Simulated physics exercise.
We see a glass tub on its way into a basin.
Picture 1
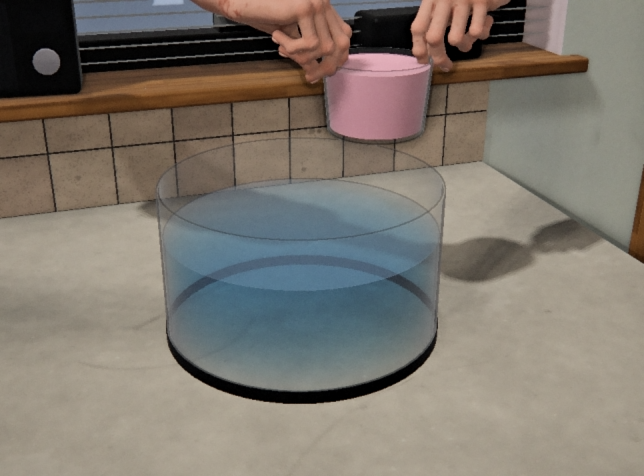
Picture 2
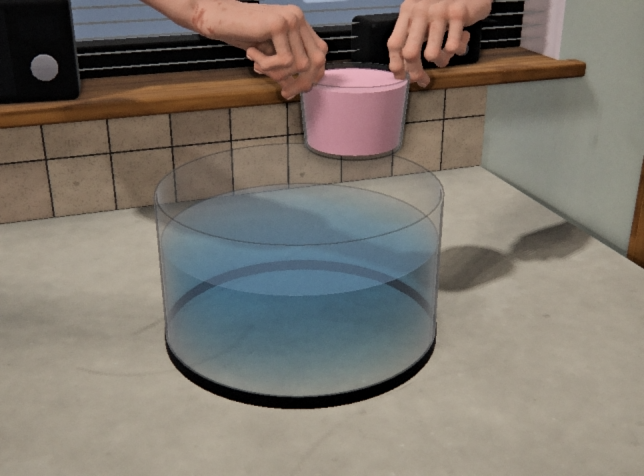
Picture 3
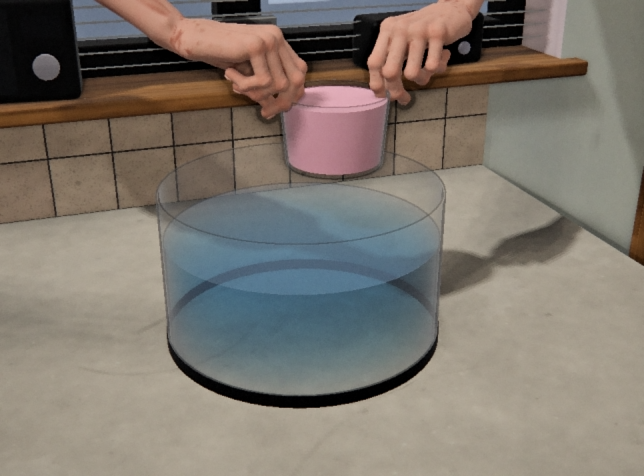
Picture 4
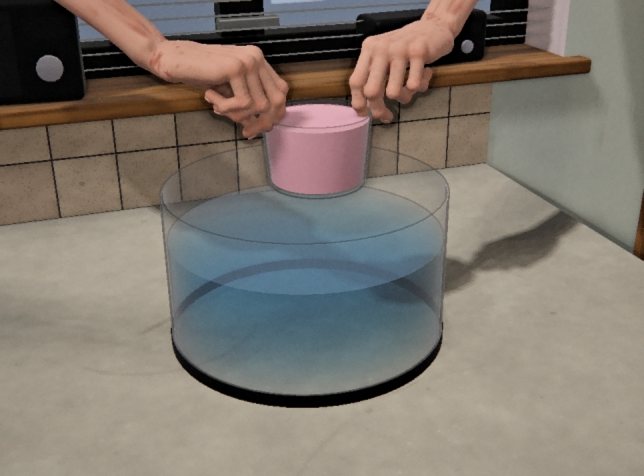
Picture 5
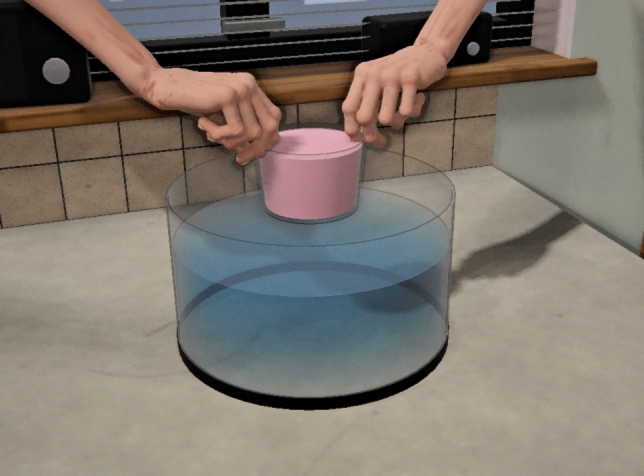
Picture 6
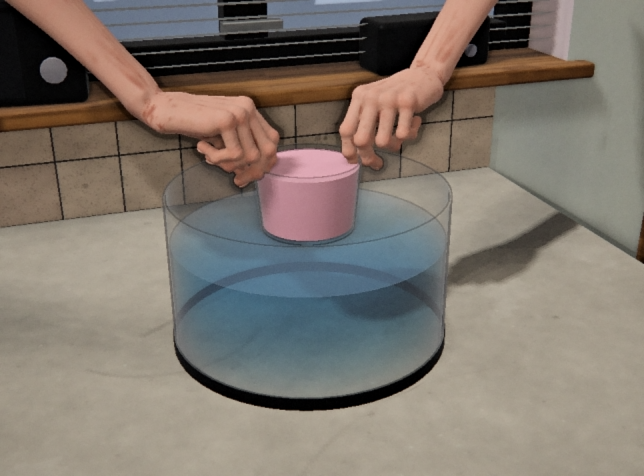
We see two hands holding a small glass tub nearly full of pink contents above a clear round basin of blue water, then lowering it steadily, first down and leftward, until it is just over the water's surface.
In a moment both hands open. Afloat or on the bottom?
It fills and founders.
Soon after, the tub dips into the water.
Later, water pours in over its rim.
In the end, the tub lies on the bottom.
